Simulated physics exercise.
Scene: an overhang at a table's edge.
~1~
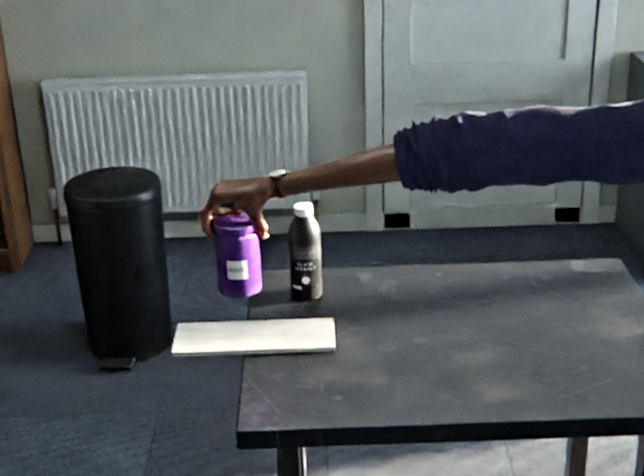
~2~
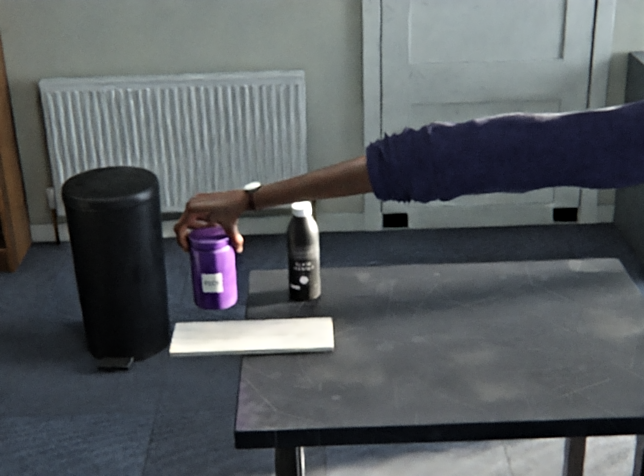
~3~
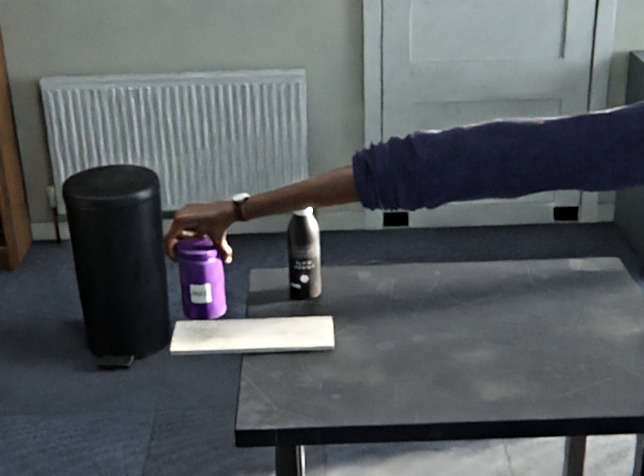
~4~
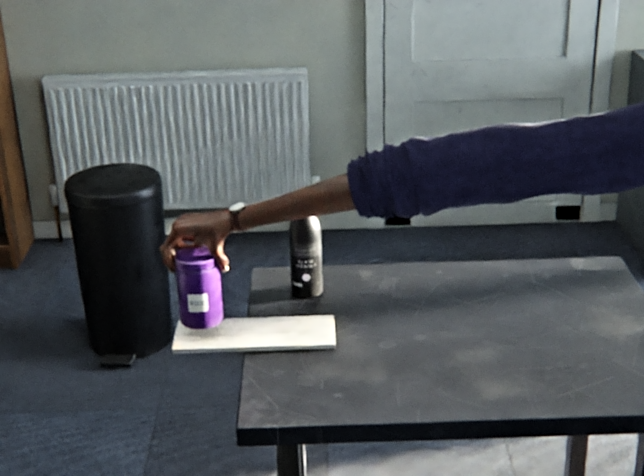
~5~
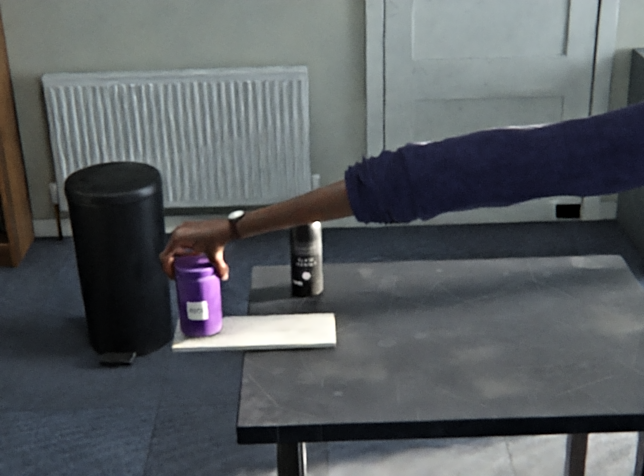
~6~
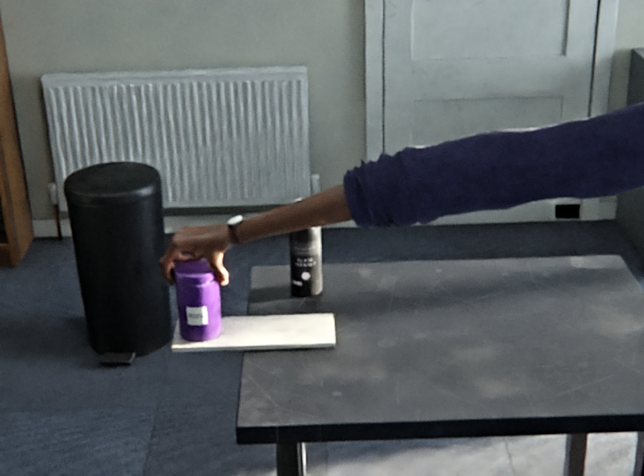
A purple jar, gripped from above by a hand, moved left past a dark bottle and was lowered onto the overhanging end of a white board on a dark table, the hand still holding it.
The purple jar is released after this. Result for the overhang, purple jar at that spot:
Falls.
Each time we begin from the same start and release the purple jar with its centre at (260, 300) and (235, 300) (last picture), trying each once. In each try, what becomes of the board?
Stays put, then topples.
Then, 0.40 s past the last view, purple jar and white board now down on the floor or falling.
Then, 0.50 s past the last view, things are still on the move.
Then, 0.70 s past the last view, as before.
Finally, down on the floor or falling, purple jar and white board; black bottle still in place. The board comes down.
